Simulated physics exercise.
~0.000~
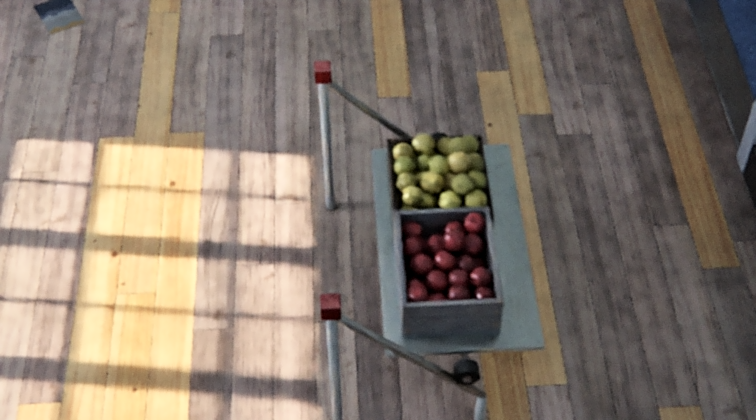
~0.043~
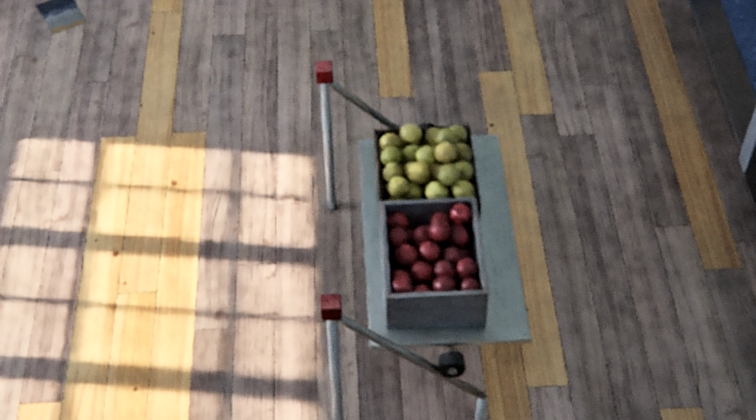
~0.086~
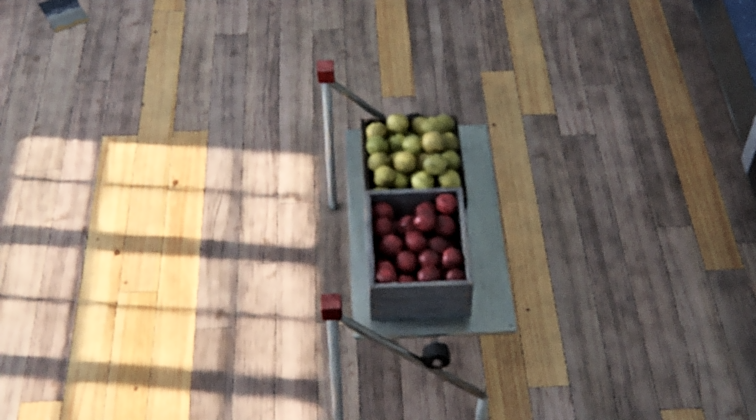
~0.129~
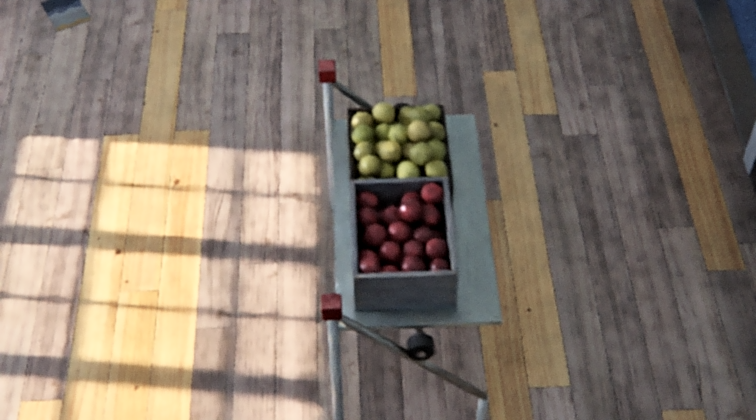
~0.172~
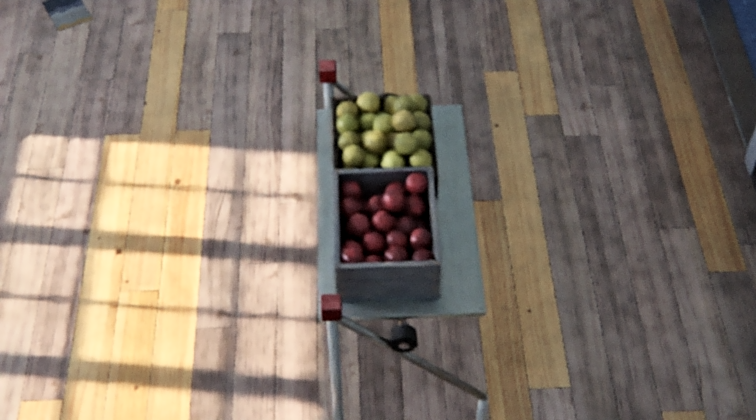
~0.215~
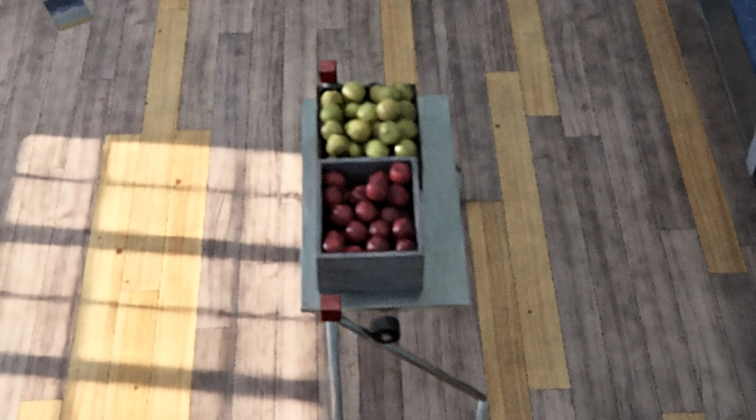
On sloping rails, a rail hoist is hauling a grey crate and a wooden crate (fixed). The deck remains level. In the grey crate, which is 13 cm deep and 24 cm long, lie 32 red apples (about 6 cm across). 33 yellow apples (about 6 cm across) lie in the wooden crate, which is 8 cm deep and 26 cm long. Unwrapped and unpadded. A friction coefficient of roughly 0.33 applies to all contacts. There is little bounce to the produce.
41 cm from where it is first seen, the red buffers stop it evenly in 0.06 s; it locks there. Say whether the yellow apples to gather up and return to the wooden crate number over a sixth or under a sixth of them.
Over a sixth.
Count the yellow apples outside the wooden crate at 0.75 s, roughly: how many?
Around 8 of them, I'd say.
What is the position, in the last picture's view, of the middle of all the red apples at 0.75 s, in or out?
I'd put it close to (335, 208).
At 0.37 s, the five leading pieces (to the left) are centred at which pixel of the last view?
They're centred near (291, 105).
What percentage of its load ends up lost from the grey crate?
The grey crate comes in at 0 in a hundred.
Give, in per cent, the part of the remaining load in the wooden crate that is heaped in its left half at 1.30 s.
Near 70 per cent.
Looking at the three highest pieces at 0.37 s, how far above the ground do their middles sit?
Roughly 80 centimetres.
After 0.25 s, it meets the buffers.
After 0.37 s, the grey crate has all 32 and the wooden crate is down by 3 of 33.
After 0.53 s, the grey crate has all 32 and the wooden crate is down by 7 of 33.
After 0.75 s, the grey crate has all 32 and the wooden crate is down by 9 of 33.
When it is over (at 1.30 s), the grey crate has all 32 and the wooden crate is down by 9 of 33. Asked share, 9 of 33, 27 per cent.
